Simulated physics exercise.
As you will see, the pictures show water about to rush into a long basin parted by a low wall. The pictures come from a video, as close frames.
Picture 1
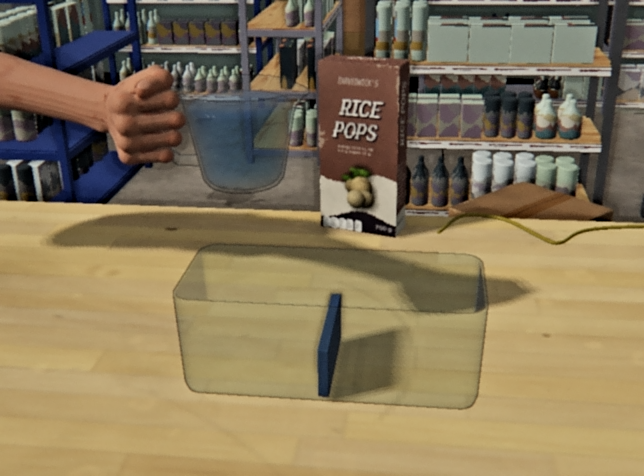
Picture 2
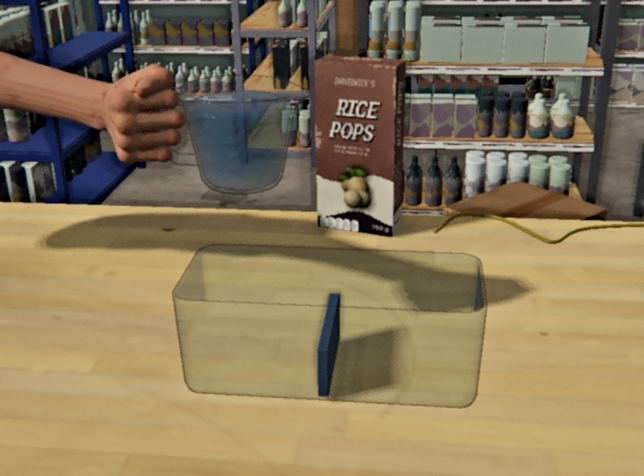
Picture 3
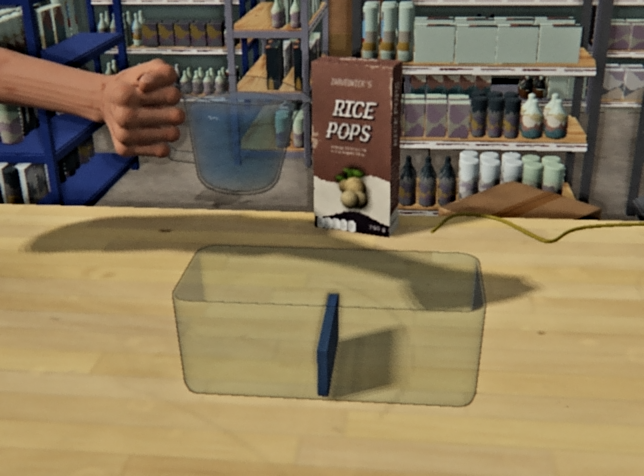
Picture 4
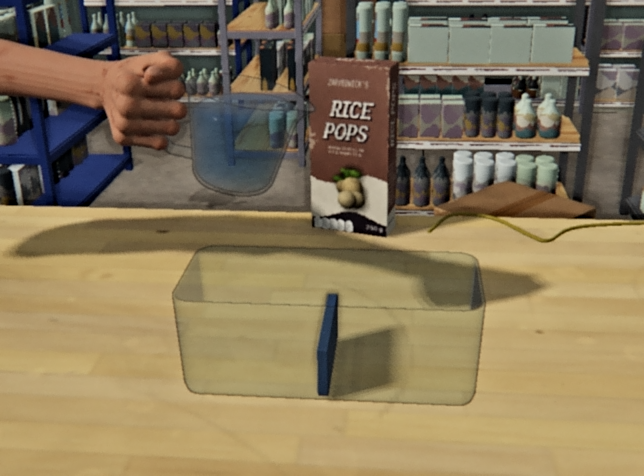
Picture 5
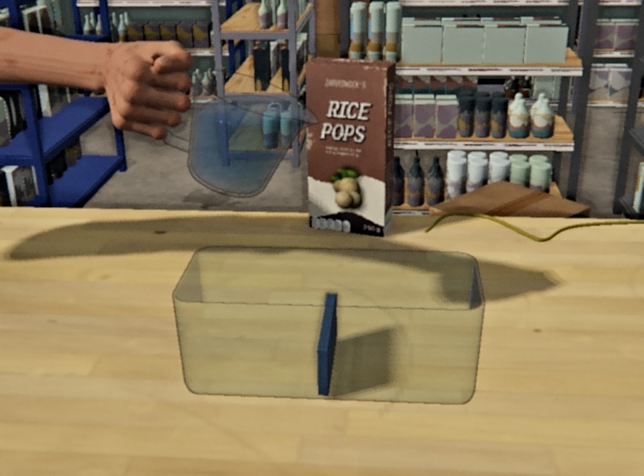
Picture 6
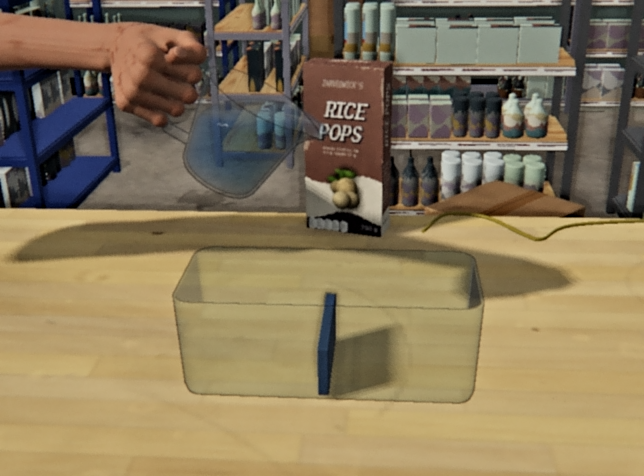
A clear blue pitcher of water, gripped by a hand at the left, hangs almost level above a wooden table, beside a brown Rice Pops box and behind a clear basin with a low blue divider. It then tilts steadily to the right, its lip dipping as the hand turns.
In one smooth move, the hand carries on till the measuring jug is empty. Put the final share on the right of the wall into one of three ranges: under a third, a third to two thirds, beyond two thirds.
My call is that the right side exceeds two thirds.
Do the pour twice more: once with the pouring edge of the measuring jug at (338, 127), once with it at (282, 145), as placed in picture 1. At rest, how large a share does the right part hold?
One after the other: 95 %, 40 %.
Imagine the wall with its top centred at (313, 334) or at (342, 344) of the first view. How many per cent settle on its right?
Try 1: About 90 percent; try 2: About 75 percent.
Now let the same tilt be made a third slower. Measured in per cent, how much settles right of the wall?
Near 90 in a hundred.
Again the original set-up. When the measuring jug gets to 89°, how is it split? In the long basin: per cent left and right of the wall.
So the left part has 0 percent, while the right part has 30.
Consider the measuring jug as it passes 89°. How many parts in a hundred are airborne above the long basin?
It comes to around 30 per cent.
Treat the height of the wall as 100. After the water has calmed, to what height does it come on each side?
Left 0 per cent, right 40.
A moment on, the measuring jug is tipped on its side and 41 per cent is still to pour, 0 is left of the wall and 28 right of it.
Next, the measuring jug is tipped right over and 4 per cent is still to pour, 4 is left of the wall and 83 right of it.
Then the measuring jug is tipped right over and 0 per cent is still to pour, 10 is left of the wall and 89 right of it.
Later the measuring jug is tipped right over and 0 per cent is still to pour, 10 is left of the wall and 89 right of it.
In the end 10 per cent lies left of the wall, 89 right of it and 1 outside.
